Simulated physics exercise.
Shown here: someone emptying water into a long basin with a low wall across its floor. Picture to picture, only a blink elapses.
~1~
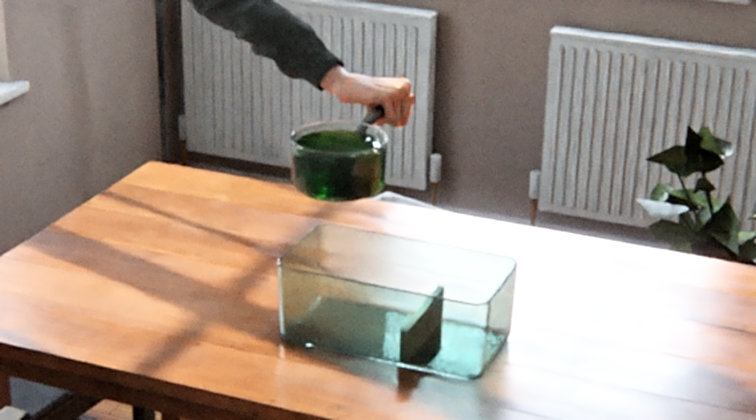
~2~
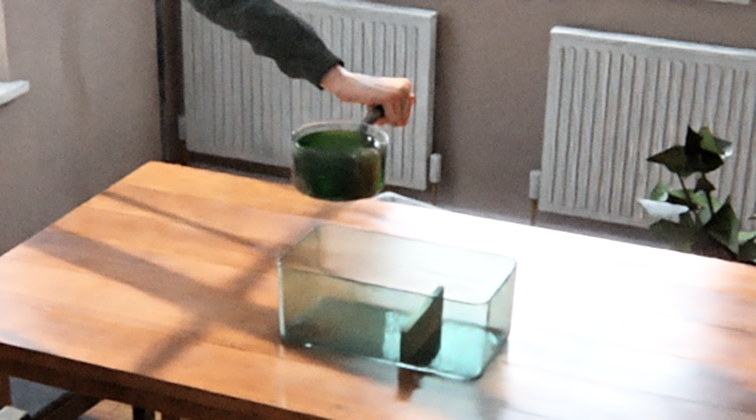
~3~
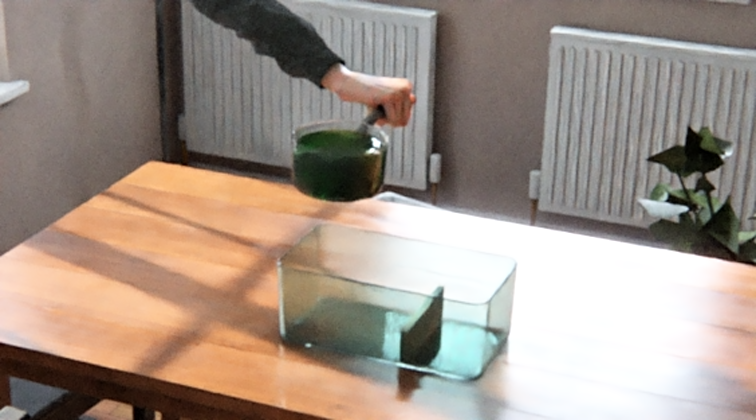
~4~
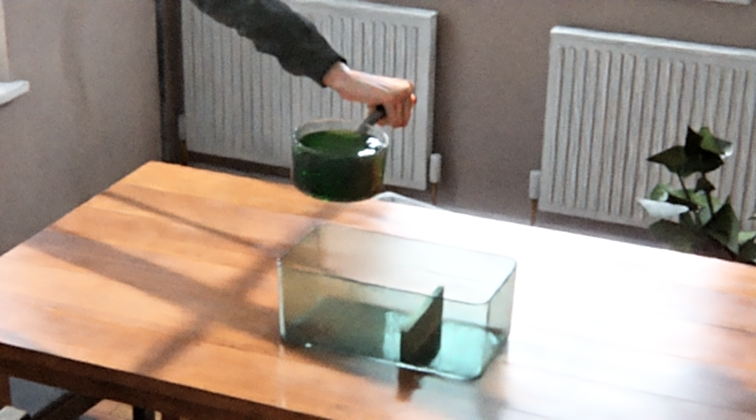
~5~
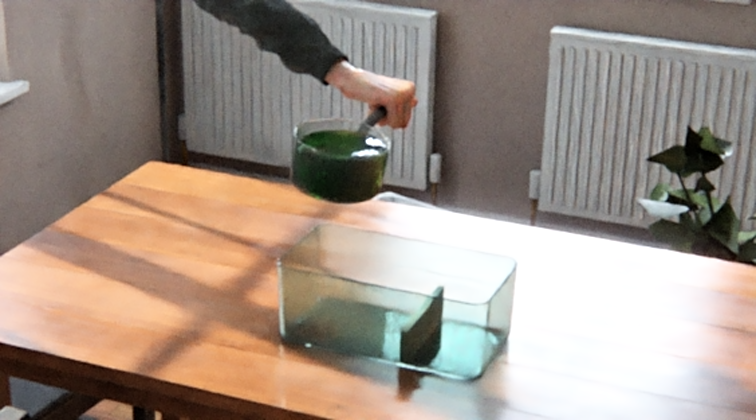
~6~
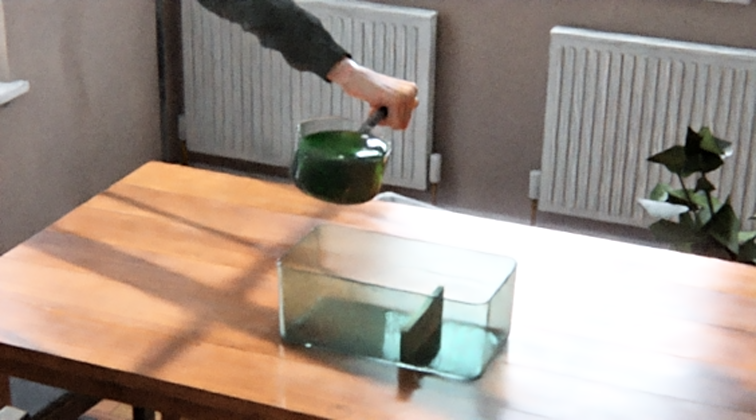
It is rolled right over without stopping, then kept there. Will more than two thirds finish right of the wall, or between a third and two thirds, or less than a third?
Right of the wall there will be between a third and two thirds.
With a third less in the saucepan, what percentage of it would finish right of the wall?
25 per cent.
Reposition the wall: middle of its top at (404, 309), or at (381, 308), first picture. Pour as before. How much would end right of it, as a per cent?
Respectively 75 and 85 per cent, approximately.
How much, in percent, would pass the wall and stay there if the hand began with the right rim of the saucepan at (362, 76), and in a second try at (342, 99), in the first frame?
One after the other: 40 %, 5 %.
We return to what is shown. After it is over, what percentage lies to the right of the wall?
Share approx. 50 %.
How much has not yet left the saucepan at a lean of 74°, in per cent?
45 per cent or so.
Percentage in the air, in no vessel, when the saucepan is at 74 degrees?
About 35 per cent.
A moment on, the saucepan is tipped part way and 47 per cent is still to pour, 5 is left of the wall and 14 right of it.
Next, the saucepan is tipped right over and 5 per cent is still to pour, 37 is left of the wall and 51 right of it.
Then the saucepan is tipped right over and 0 per cent is still to pour, 48 is left of the wall and 51 right of it.
Later the saucepan is tipped right over and 0 per cent is still to pour, 47 is left of the wall and 52 right of it.
Finally, 47 per cent lies left of the wall, 52 right of it and 1 outside.
